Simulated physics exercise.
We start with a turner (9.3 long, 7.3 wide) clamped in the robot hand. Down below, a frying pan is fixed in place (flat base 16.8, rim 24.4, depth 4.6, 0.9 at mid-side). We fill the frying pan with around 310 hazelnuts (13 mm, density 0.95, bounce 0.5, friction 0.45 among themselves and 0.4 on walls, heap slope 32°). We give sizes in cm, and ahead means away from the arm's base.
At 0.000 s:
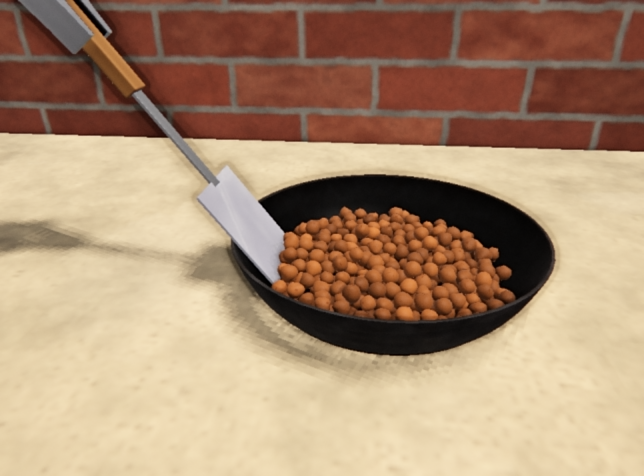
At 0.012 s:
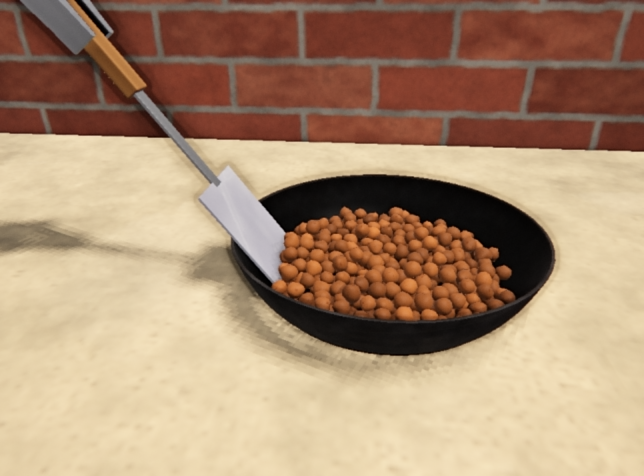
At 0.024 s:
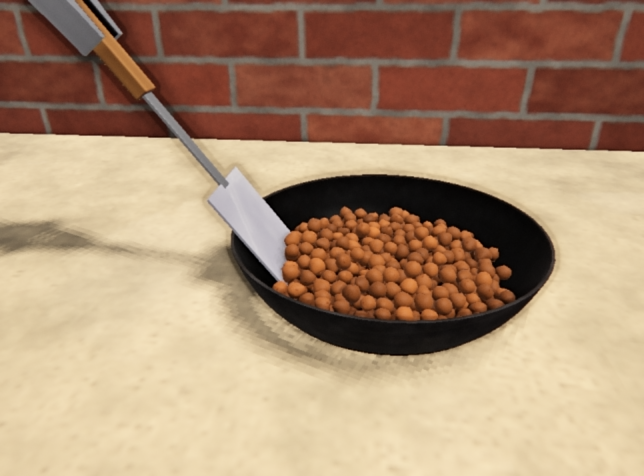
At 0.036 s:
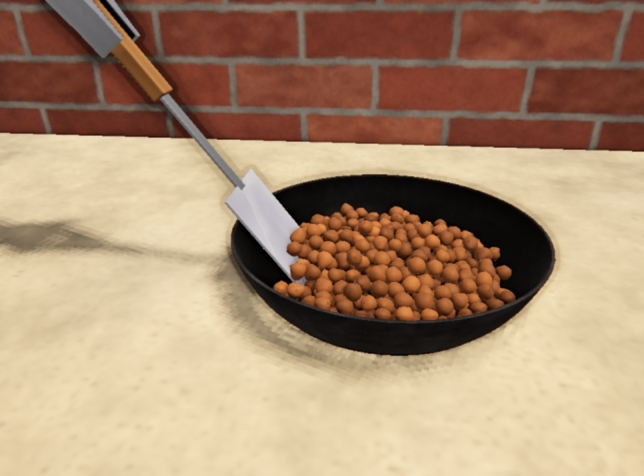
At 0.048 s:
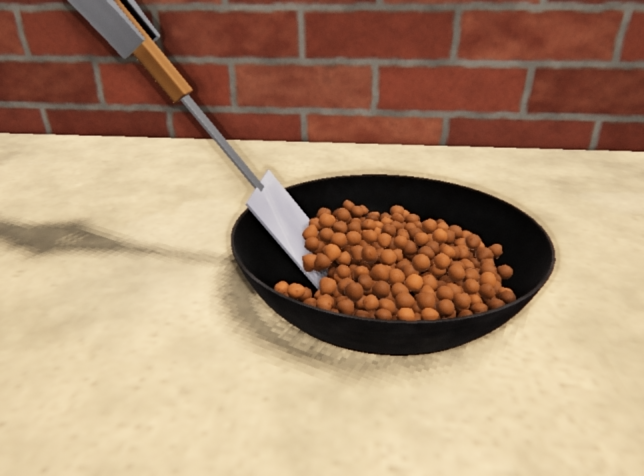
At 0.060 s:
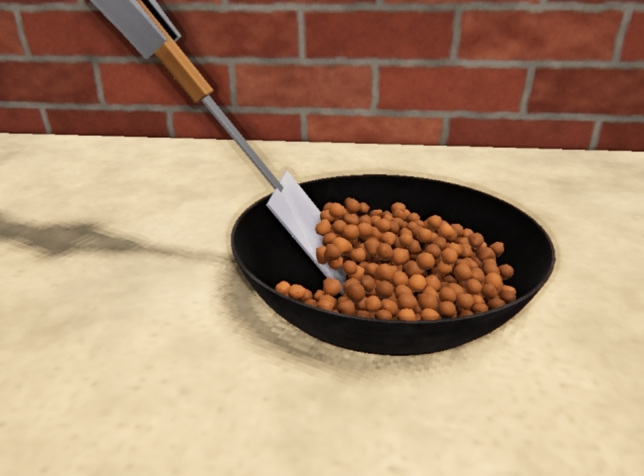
A turner gripped by a robot hand rested at the left side of a black frying pan full of round brown hazelnuts, then slid slowly to the right, pushing some of them into a higher heap.
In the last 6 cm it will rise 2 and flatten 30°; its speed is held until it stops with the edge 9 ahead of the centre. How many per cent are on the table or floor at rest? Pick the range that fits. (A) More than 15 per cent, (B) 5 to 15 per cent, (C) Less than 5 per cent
More than 15 per cent (A).
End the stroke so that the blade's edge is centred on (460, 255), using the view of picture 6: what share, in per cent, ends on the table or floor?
Estimate: Approx. 10 %.
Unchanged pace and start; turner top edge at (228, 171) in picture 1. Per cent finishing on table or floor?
Around 30 percent ends up on the table or floor.
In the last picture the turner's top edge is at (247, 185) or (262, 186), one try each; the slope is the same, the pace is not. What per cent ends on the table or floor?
Respectively, some 5 and 15 per cent.
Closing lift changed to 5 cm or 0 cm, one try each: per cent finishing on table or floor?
First try around 25 percent, second try around 10 percent.
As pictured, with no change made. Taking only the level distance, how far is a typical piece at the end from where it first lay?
3 cm.
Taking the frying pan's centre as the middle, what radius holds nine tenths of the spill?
Distance from centre: Approx. 50 cm.
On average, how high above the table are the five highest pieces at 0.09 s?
I'd say close to 7 cm on average.
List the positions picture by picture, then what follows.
Turner top edge at (213, 181), sloping 53°; upper third of the load around (388, 255), from x 280 to 505, top at y 215; 308 in the frying pan, in the first picture.
Turner top edge at (214, 181), sloping 53°; upper third of the load around (388, 254), from x 280 to 505, top at y 215, in the second picture.
Turner top edge at (222, 182), sloping 53°; upper third of the load around (378, 253), from x 280 to 505, top at y 215, in the third picture.
Turner top edge at (239, 184), sloping 53°; upper third of the load around (373, 249), from x 280 to 505, top at y 210, in the fourth picture.
Turner top edge at (258, 185), sloping 53°; upper third of the load around (370, 247), from x 280 to 505, top at y 205, in the fifth picture.
Turner top edge at (277, 186), sloping 53°; upper third of the load around (381, 241), from x 280 to 510, top at y 205; 308 in the frying pan, in the sixth picture.
By 0.09 s, sloping 53°, highest piece 7 above the table; 308 in the frying pan.
By 0.12 s, sloping 45°, highest piece 9 above the table; 308 in the frying pan.
By 0.33 s, sloping 23°, highest piece 16 above the table; 232 in the frying pan, 43 on the table or floor, 33 on the blade or in flight.
By 1.38 s, sloping 23°, highest piece 5 above the table; 232 in the frying pan, 76 on the table or floor.
Final count, 232 in the frying pan, 76 on the table or floor. That is 25 % on the table or floor.
